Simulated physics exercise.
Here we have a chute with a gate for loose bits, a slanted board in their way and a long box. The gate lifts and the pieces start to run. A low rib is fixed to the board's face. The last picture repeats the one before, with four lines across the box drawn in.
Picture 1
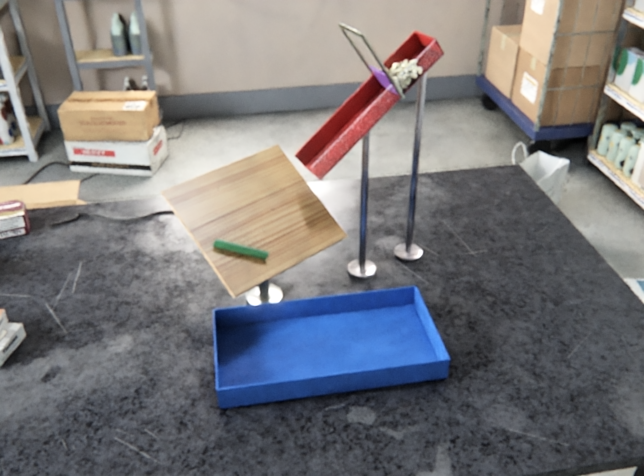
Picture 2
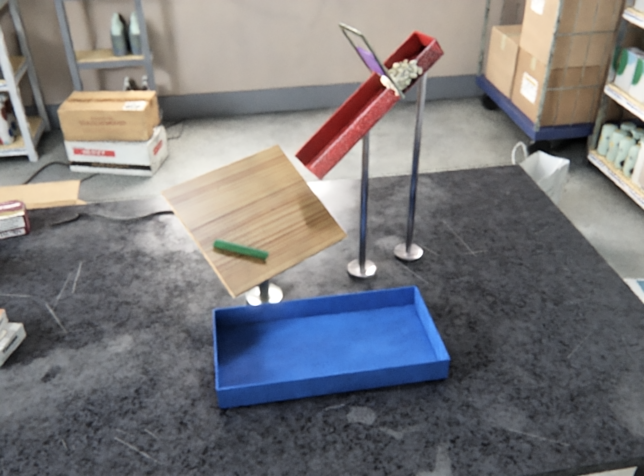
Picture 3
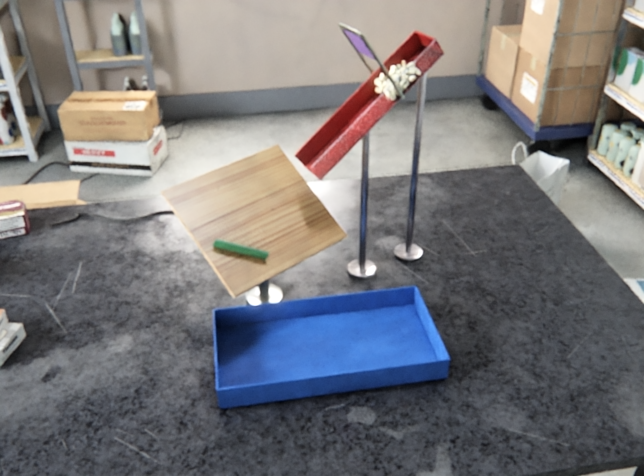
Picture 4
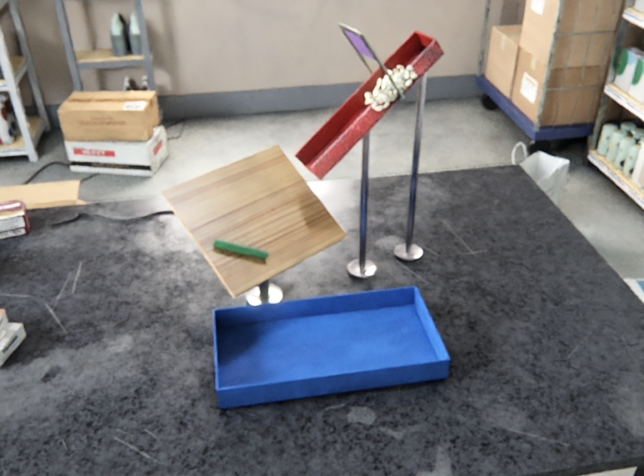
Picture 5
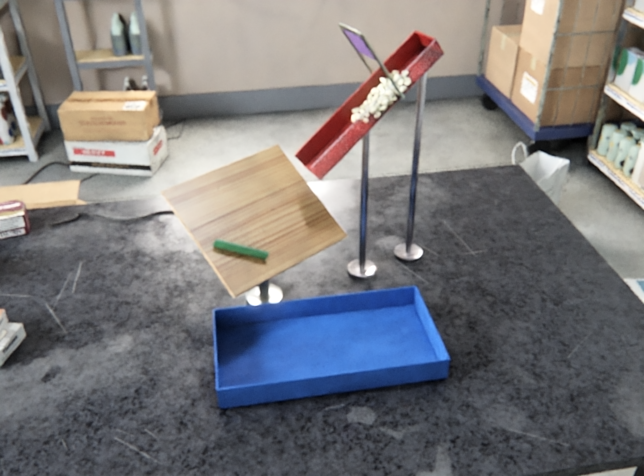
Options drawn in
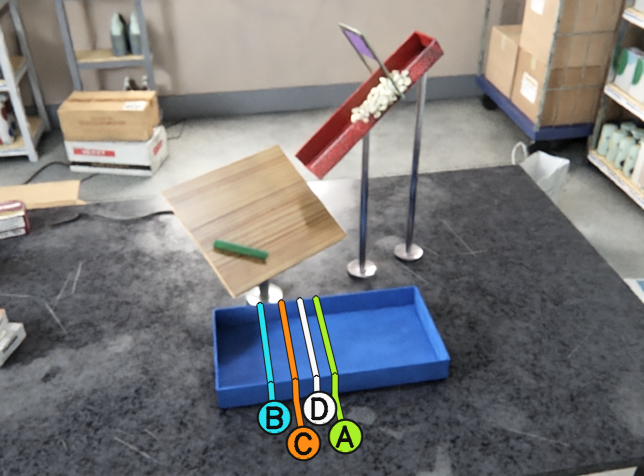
We see a gate lift on a sloping red chute, and a cluster of white beans behind it begins sliding down the channel, spreading out above a tilted wooden board with a green rib and an empty blue box.
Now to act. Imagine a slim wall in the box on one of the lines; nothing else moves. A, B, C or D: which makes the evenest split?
D.
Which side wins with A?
More lands on the left.
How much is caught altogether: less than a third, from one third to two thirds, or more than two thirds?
More than two thirds.
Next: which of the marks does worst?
That would be B.
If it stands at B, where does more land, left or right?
Right.
On the marked copy, line A crosses the front rim at (334, 374); line B crosses the front rim at (270, 383); line C crosses the front rim at (295, 379); line D crosses the front rim at (316, 376).
If A is chosen, of what is caught, the larger part on the left of the divider, roughly a quarter on the right.
If B is chosen, of what is caught, just a few on the left of the divider, almost all on the right.
If C is chosen, of what is caught, about a tenth on the left of the divider, the larger part on the right.
If D is chosen, of what is caught, roughly half on the left of the divider, roughly half on the right.
